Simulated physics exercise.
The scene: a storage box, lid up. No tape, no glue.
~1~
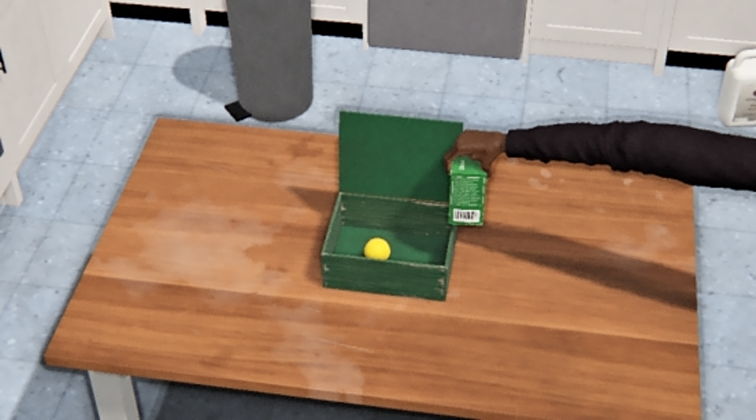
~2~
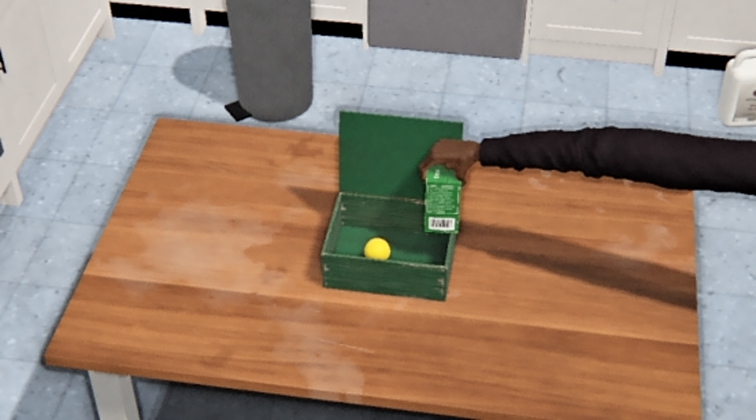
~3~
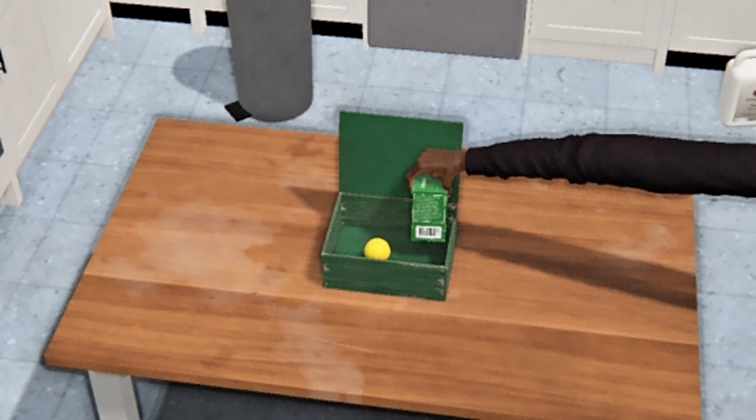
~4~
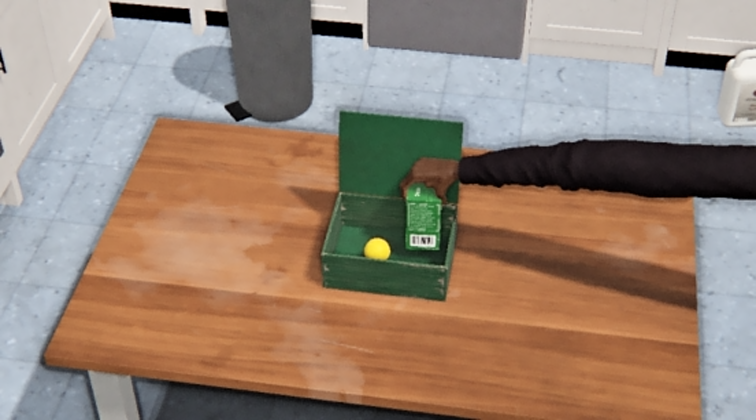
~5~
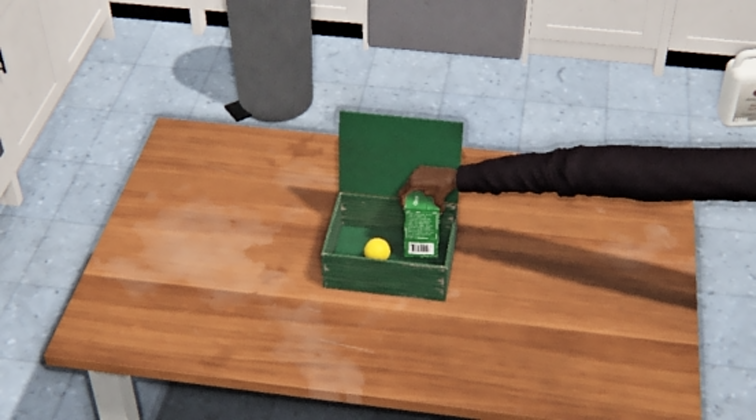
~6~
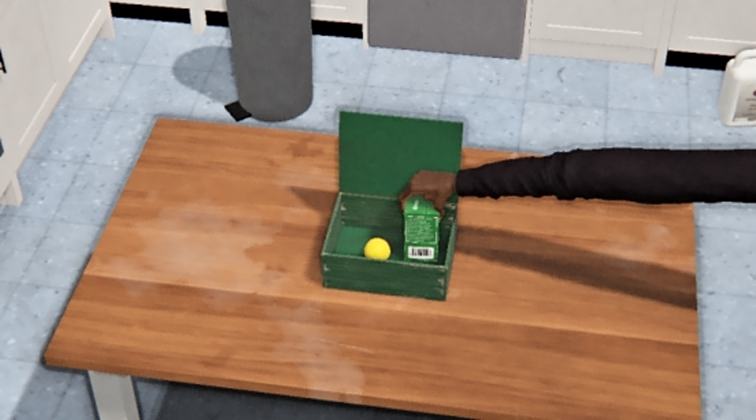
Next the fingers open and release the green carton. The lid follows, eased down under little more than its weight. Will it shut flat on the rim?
It is held up.
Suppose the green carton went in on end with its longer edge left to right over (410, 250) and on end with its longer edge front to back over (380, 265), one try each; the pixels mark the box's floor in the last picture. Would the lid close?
First try: It will not close; second try: It closes.
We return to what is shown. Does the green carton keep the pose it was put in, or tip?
The green carton tips.
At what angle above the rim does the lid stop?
About 16°.
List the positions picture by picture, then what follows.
The first picture shows still above its spot; green carton (468, 191); yellow lemon (377, 251).
The second picture shows still above its spot; green carton (443, 199); yellow lemon (377, 251).
The third picture shows still above its spot; green carton (429, 208); yellow lemon (377, 251).
The fourth picture shows still above its spot; green carton (424, 217); yellow lemon (377, 251).
The fifth picture shows still above its spot; green carton (422, 225); yellow lemon (377, 251).
The sixth picture shows in place under the hand; green carton (422, 229); yellow lemon (377, 251).
Then, 1.40 s after the last picture, lid 72° above the rim.
Then, 2.40 s after the last picture, lid 40° above the rim; green carton tipped 15° from how it was near (422, 233).
At rest, lid 17° above the rim; tipped over in the box, green carton; yellow lemon in place. Seen from the same camera at the end, green carton near (422, 249).
